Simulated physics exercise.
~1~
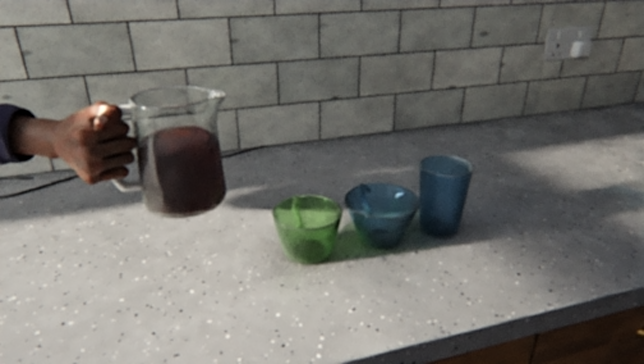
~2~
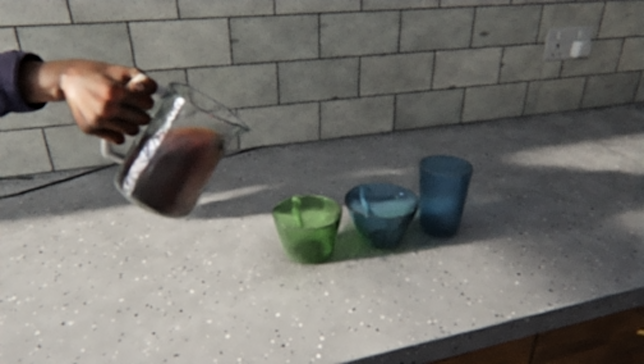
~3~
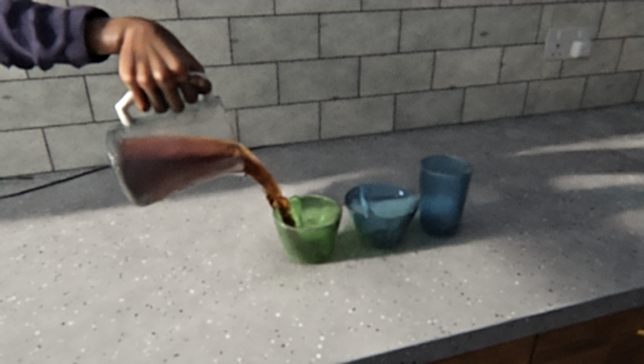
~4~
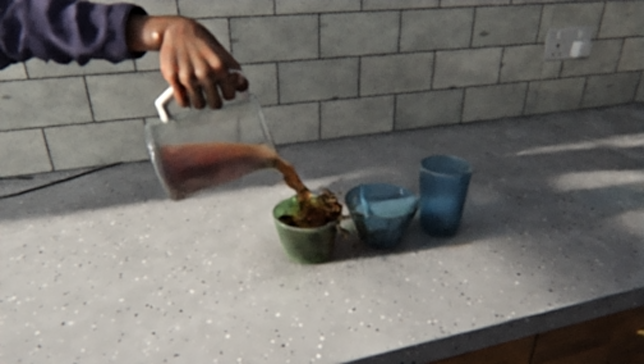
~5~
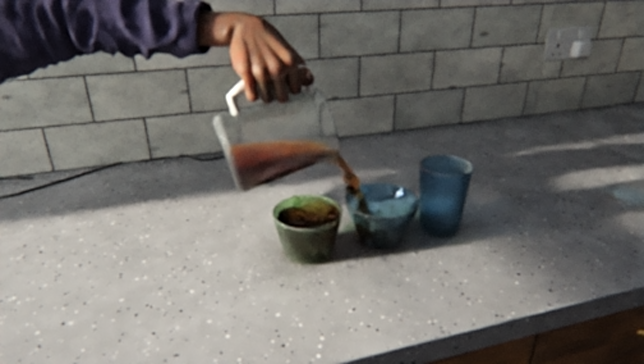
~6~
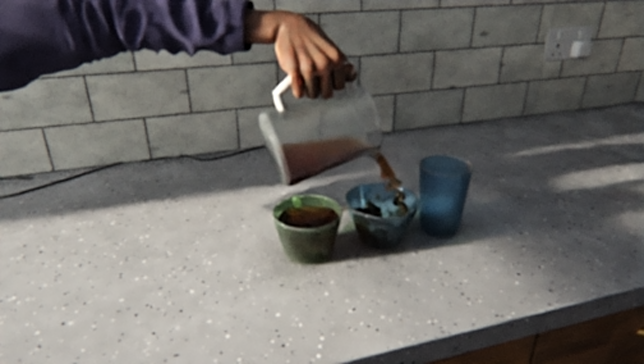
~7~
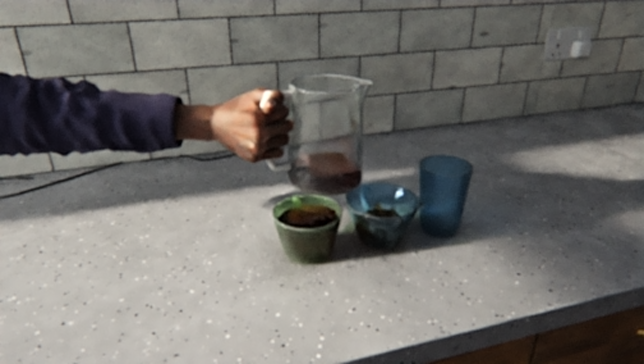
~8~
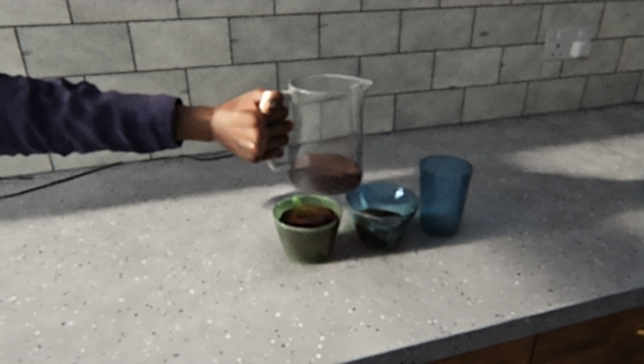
A hand pours tea from a glass pitcher into a green cup, then a blue one, leaving the blue tumbler empty.
